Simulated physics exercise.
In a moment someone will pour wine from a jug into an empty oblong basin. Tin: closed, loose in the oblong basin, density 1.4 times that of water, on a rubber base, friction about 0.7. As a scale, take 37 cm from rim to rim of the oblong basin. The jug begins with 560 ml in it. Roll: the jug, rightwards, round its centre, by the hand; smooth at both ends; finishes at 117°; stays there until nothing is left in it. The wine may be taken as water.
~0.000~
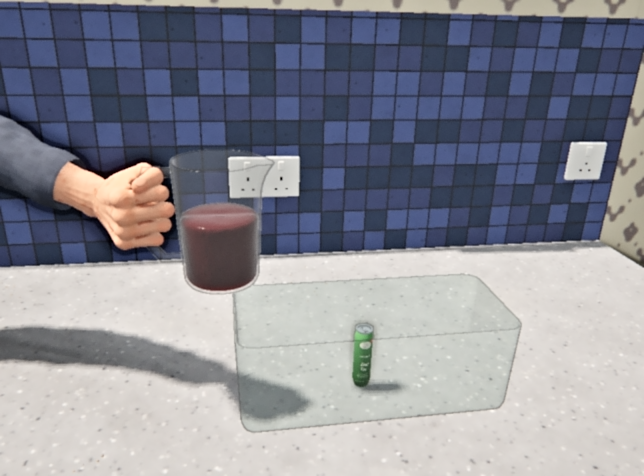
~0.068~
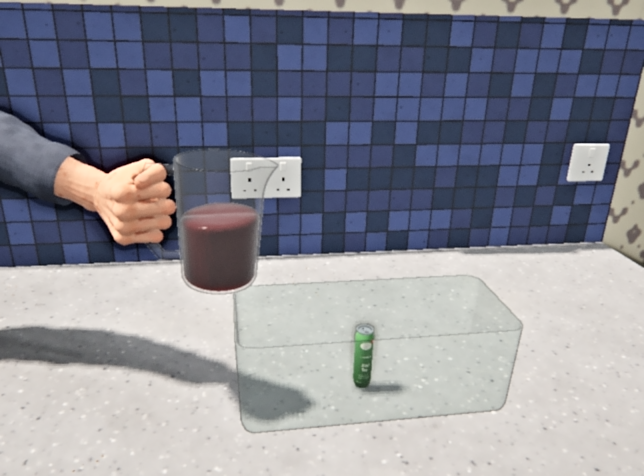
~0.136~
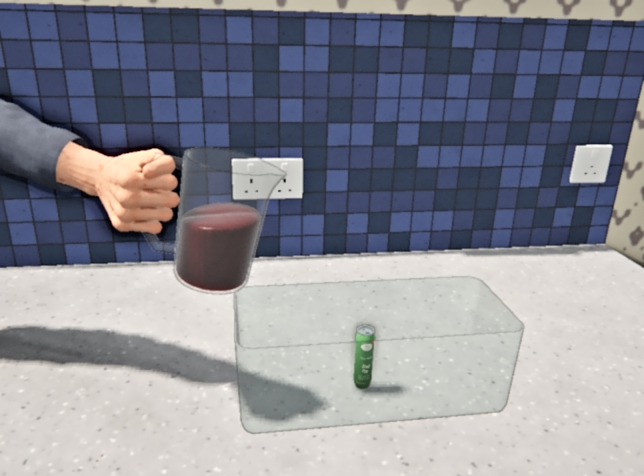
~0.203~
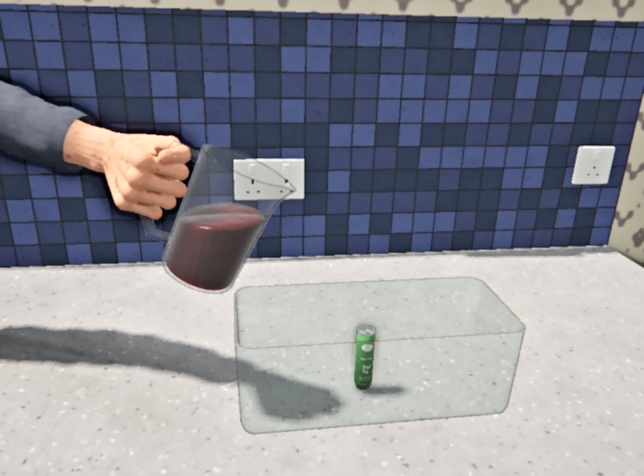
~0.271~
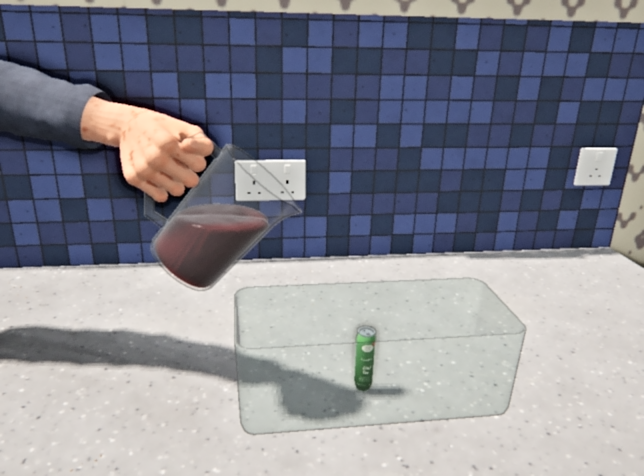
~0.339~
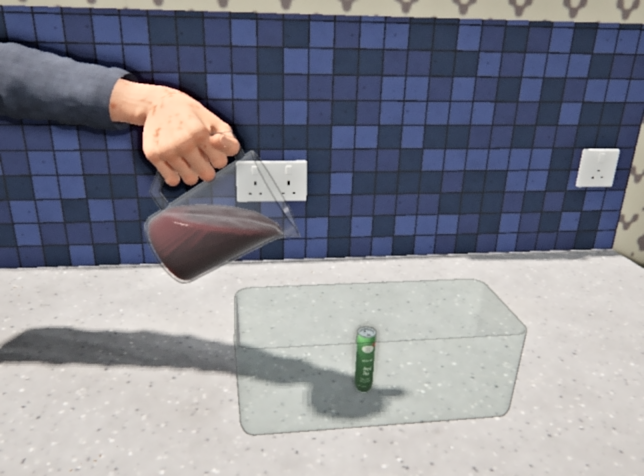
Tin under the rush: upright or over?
It is left standing.
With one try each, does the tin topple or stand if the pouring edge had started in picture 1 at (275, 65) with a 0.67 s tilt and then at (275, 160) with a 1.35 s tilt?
First it goes over; then it stays up.
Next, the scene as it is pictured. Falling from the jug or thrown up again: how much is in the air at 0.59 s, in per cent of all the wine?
Near 24 in a hundred.
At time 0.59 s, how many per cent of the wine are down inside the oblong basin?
I reckon close to 20 percent of it.
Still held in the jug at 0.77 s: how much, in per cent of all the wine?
Roughly 9 per cent.
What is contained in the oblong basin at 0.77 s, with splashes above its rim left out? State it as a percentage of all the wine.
Some 82 percent of the total.
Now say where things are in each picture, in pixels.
In the first frame, tilt 0°; pouring edge (274, 161); surface from (180, 215) to (258, 212); the oblong basin's rim runs from (235, 316) to (498, 300); the tin's top is at (364, 331).
In the second frame, tilt 3°; pouring edge (278, 164); surface from (180, 215) to (259, 212).
In the third frame, tilt 12°; pouring edge (287, 173); surface from (181, 217) to (261, 212).
In the fourth frame, tilt 25°; pouring edge (296, 189); surface from (178, 218) to (265, 214).
In the fifth frame, tilt 41°; pouring edge (302, 210); surface from (159, 229) to (270, 217).
In the sixth frame, tilt 60°; pouring edge (301, 235); surface from (149, 217) to (280, 224).
By 0.59 s the tilt is 113° and 57 per cent is still to pour; the tin stands where it began.
By 0.77 s the tilt is 117° and 9 per cent is still to pour; the tin stands where it began.
By 0.96 s the tilt is 117° and 0 per cent is still to pour; the tin stands where it began.
By 1.17 s the tilt is 117° and 0 per cent is still to pour; the tin stands where it began.
At rest the tin stands where it began.
